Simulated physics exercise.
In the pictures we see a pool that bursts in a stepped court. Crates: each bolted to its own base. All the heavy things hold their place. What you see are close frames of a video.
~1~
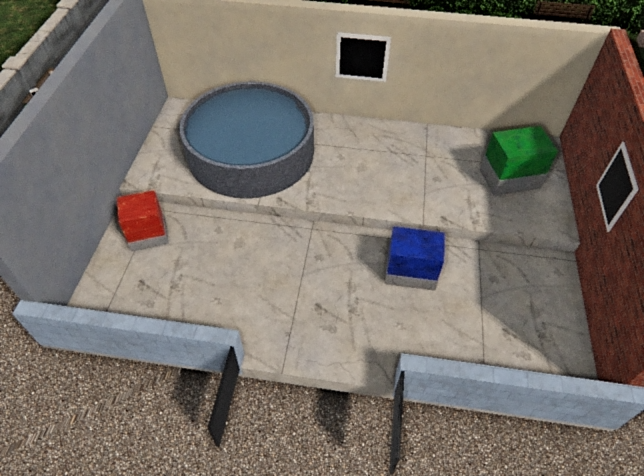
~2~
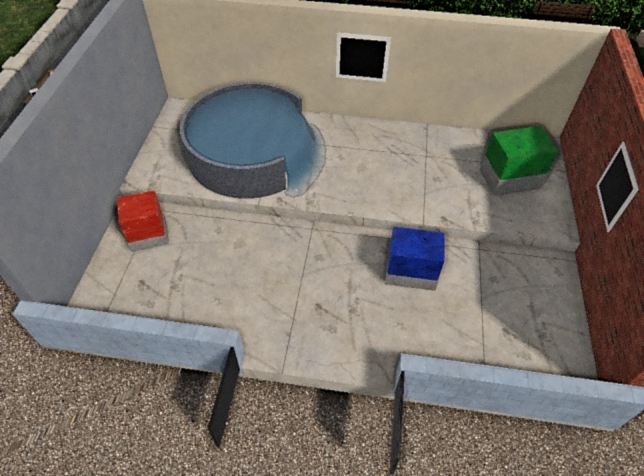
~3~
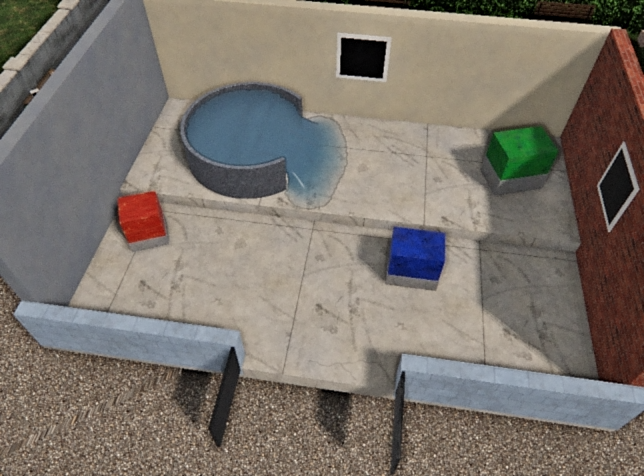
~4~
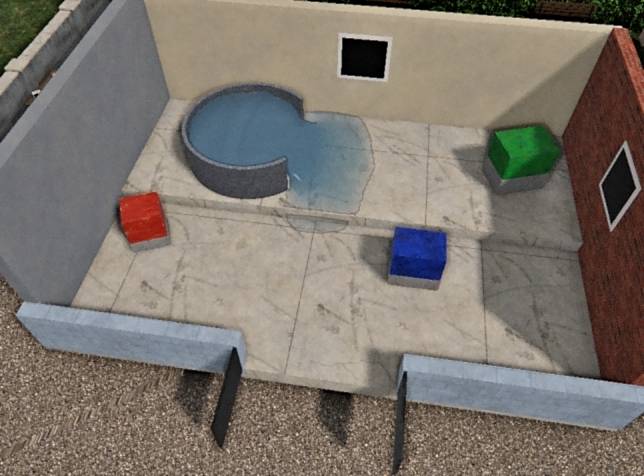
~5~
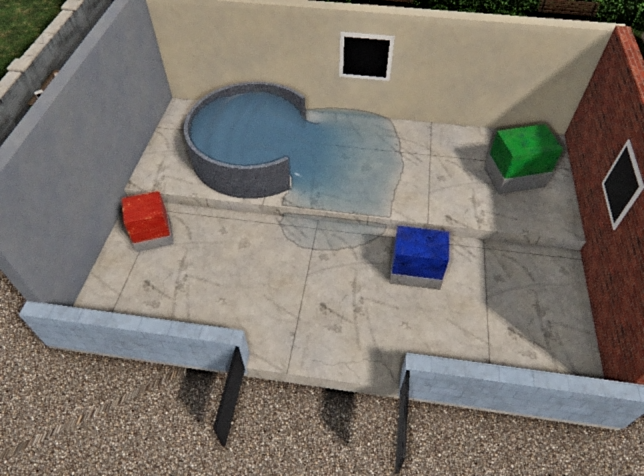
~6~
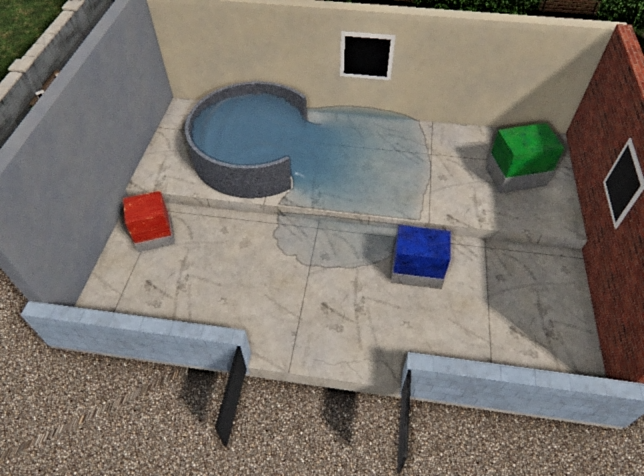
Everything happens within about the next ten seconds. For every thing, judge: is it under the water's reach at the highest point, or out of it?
In order: The blue crate never meets the water. The red crate never meets the water. The green crate never meets the water.
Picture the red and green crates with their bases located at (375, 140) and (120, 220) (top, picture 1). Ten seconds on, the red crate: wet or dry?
Red crate: Reached.
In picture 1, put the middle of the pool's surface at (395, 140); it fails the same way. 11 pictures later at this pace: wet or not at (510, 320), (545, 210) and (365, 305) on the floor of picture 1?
Taking the three spots in order: Swamped, swamped, bare.
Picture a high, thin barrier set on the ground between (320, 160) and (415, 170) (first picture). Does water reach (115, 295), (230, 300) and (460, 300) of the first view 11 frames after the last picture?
First unwetted, then unwetted, then unwetted.
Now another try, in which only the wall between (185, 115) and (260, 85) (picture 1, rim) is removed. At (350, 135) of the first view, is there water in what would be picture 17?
Pretty sure it's in a puddle at that location.
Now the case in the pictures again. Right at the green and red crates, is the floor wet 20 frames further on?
Briefly, green: Got wet; red: Not wet.
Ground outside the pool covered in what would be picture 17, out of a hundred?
Share estimate: About 50 per cent.
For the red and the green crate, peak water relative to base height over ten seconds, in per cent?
70 and 70 %, roughly.
A moment on, water covers 40 % of the floor; the blue crate water round its plinth, the red crate not reached, the green crate water round its plinth.
Next, water covers 50 % of the floor; the blue crate water round its plinth, the red crate not reached, the green crate water round its plinth.
Then, water covers 60 % of the floor; the blue crate water round its plinth, the red crate not reached, the green crate water round its plinth.
Later, water covers 70 % of the floor; the blue crate water round its plinth, the red crate not reached, the green crate water round its plinth.
In the end, water covers 95 % of the floor; the blue crate stayed above the water, the red crate stayed above the water, the green crate stayed above the water.
